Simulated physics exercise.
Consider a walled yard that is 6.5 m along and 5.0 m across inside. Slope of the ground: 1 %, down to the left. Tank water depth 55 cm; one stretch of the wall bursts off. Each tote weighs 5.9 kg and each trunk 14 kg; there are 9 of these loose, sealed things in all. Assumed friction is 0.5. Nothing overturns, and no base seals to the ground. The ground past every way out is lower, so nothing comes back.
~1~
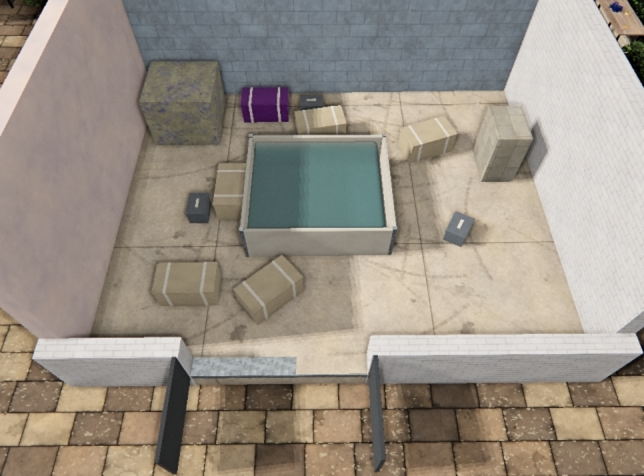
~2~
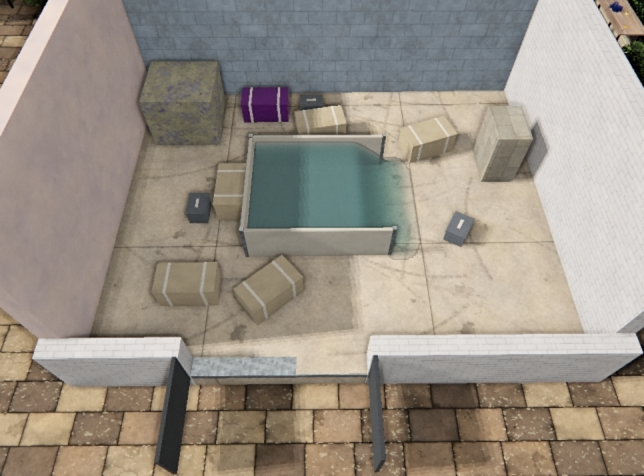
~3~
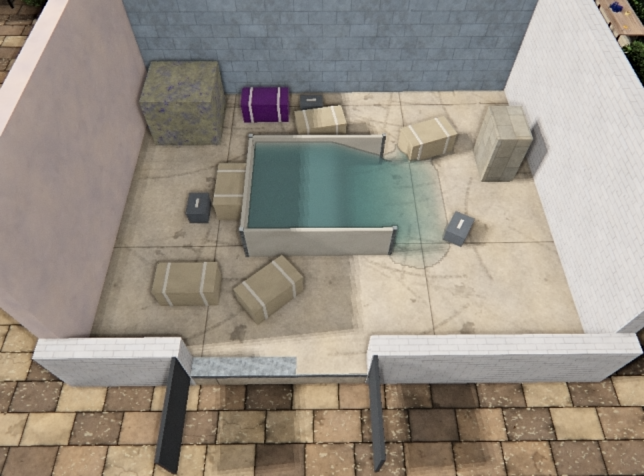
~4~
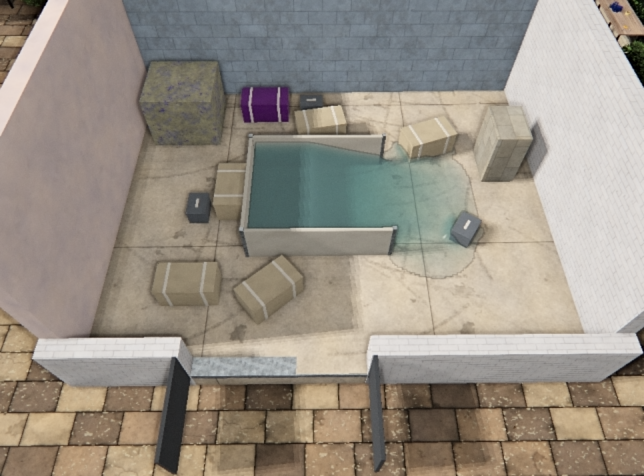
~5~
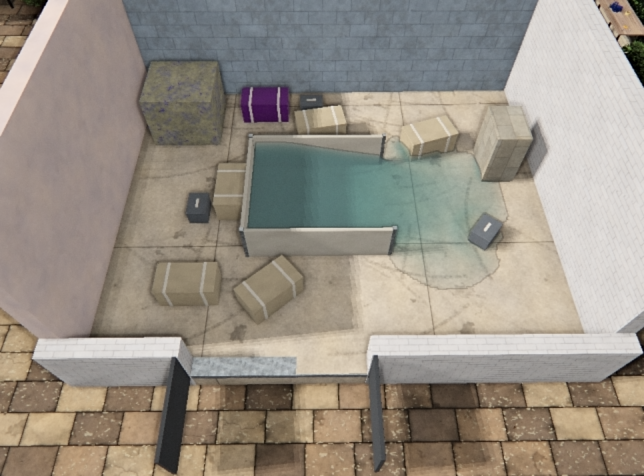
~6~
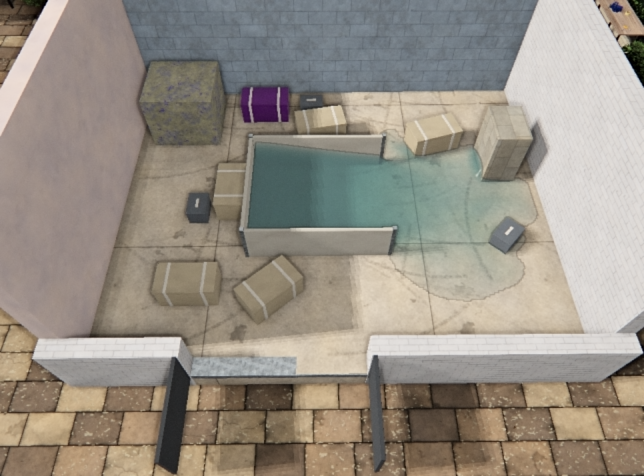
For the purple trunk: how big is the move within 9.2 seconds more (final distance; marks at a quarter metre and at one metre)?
It ends some way off.
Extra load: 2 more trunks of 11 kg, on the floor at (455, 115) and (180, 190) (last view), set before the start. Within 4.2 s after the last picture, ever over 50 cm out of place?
One by one: Beyond it, then within it.
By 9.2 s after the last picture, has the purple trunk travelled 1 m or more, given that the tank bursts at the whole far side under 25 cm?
After that, the purple trunk shifts somewhat.
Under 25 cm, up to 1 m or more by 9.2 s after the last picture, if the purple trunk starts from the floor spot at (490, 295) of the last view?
As it turns out, it is swept away.
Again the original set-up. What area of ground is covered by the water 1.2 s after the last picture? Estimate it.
Roughly 14 m2.
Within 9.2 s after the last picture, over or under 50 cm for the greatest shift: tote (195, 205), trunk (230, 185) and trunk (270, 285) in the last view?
The first never reached the threshold, the second never reached the threshold, and the third topped the threshold.
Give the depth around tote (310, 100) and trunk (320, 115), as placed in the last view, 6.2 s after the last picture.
First roughly 9 cm, second roughly 6 cm.
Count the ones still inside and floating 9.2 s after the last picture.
Total: 8.
Then, 1.2 s after the last picture the purple trunk is near (265, 96), 0.0 m from its start, aground; 0 of 9 are out; 2 afloat.
Then, 3.8 s after the last picture the purple trunk is near (259, 98), 0.1 m from its start, aground; 0 of 9 are out; 4 afloat.
Then, 6.2 s after the last picture the purple trunk is near (246, 105), 0.4 m from its start, afloat; 0 of 9 are out; 5 afloat.
Then, 9.2 s after the last picture the purple trunk is near (252, 111), 0.5 m from its start, afloat; 0 of 9 are out; 8 afloat.
